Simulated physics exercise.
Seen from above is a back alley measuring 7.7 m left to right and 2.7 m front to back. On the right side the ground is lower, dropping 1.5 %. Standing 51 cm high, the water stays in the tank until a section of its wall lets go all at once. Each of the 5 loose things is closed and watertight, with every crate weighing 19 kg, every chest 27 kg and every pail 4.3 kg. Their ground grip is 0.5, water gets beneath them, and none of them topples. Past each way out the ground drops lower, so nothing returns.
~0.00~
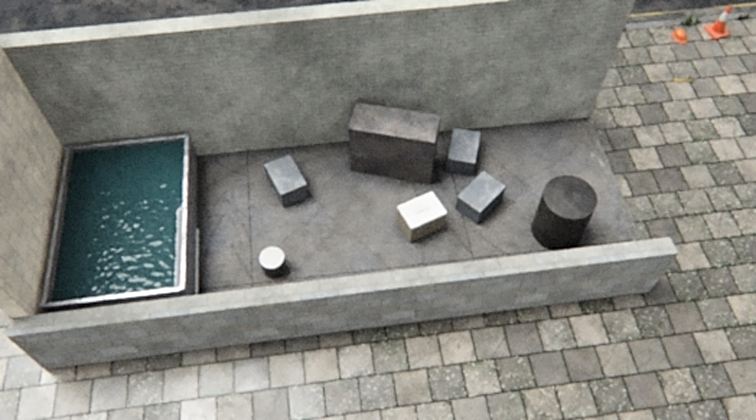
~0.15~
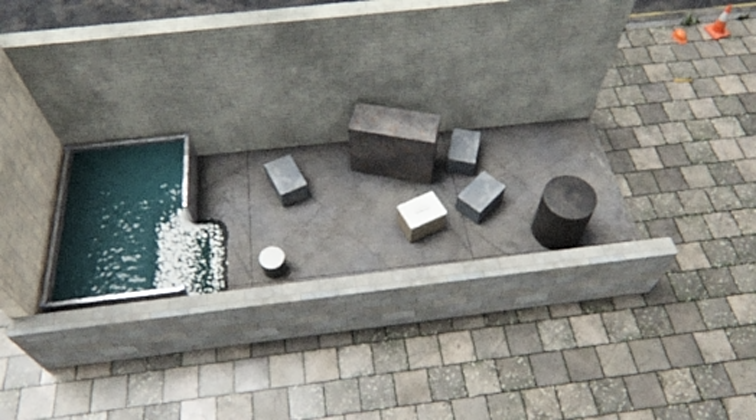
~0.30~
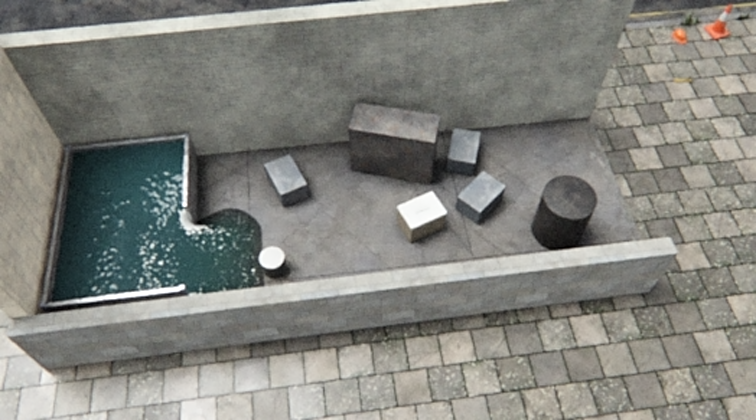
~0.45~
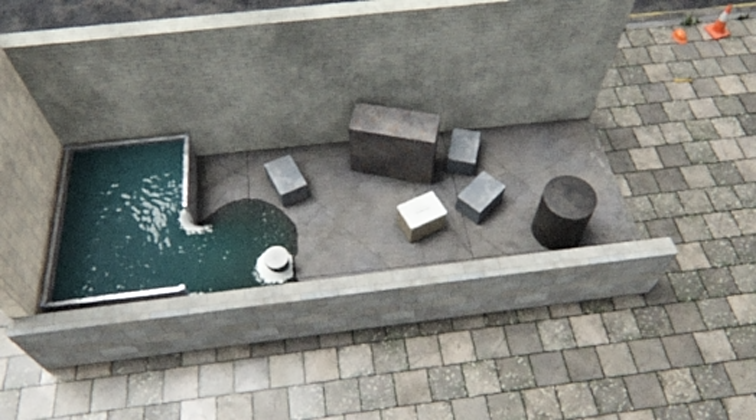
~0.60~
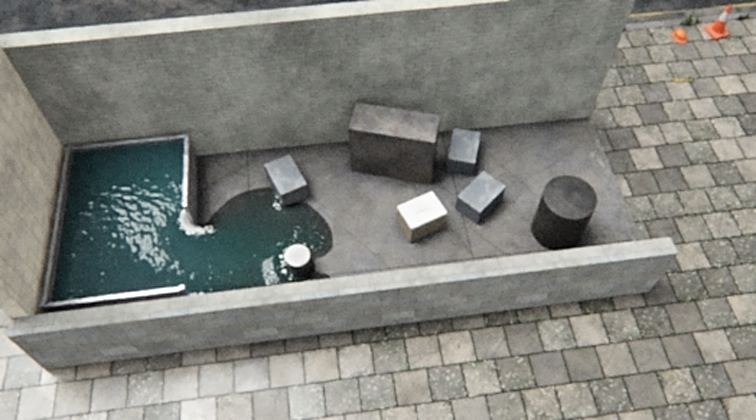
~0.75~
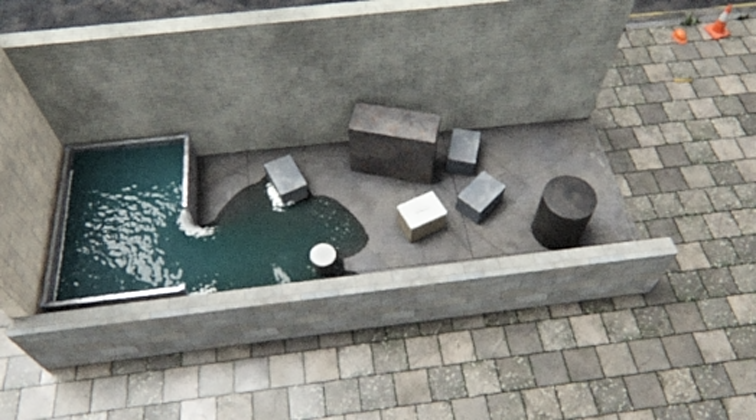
Dark green water spreads from a tank across a walled alley, pushing a white pail rightward.
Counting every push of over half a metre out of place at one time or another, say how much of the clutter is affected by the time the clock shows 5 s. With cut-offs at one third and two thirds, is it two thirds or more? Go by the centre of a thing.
No, between one and two thirds.
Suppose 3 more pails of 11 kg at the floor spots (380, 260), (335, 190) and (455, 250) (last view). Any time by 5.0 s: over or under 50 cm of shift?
In order: Greater, smaller and greater.
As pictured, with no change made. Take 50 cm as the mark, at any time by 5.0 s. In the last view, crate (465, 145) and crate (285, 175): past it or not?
First below it, second below it.
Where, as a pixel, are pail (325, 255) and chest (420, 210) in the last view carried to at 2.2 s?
Estimated pixels: (532, 233) and (463, 200).
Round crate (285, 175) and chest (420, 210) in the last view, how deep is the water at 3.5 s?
Depths: Near 4 cm, then near 10 cm.
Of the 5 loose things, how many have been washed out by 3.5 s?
By that moment the number is 0.
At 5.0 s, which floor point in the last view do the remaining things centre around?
That lands at roughly (457, 175).
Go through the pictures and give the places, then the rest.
A pail at (271, 257) rests on the ground; a crate at (285, 174), on the bottom; water covers 3.7 m2; 0 of 5 have shifted, in the first frame.
A pail at (271, 257) rests on the ground; a crate at (285, 174), on the bottom; 4.4 m2 under water; 0 of 5 have shifted, in the second frame.
A pail at (271, 257), on the bottom; a crate at (285, 174) rests on the ground; 5.1 m2 under water; 0 of 5 have shifted, in the third frame.
A pail at (276, 257), on the bottom, 5 cm from its start; a crate at (285, 174), on the bottom; water covers 5.9 m2; 1 of 5 have shifted, in the fourth frame.
A pail at (297, 255), on the bottom, 34 cm from its start; a crate at (285, 174) rests on the ground; 6.7 m2 under water; 1 of 5 have shifted, in the fifth frame.
A pail at (323, 255) rests on the ground, 67 cm from its start; a crate at (285, 174) rests on the ground; 7.5 m2 under water; 1 of 5 have shifted, in the sixth frame.
After 1.1 s 1 of 5 are over 50 cm from their spots; 0 afloat.
After 2.2 s 2 of 5 are over 50 cm from their spots; 1 afloat.
After 3.5 s 3 of 5 are over 50 cm from their spots; 0 afloat.
After 5.0 s 3 of 5 are over 50 cm from their spots, and 3 have been at some point; 0 afloat.
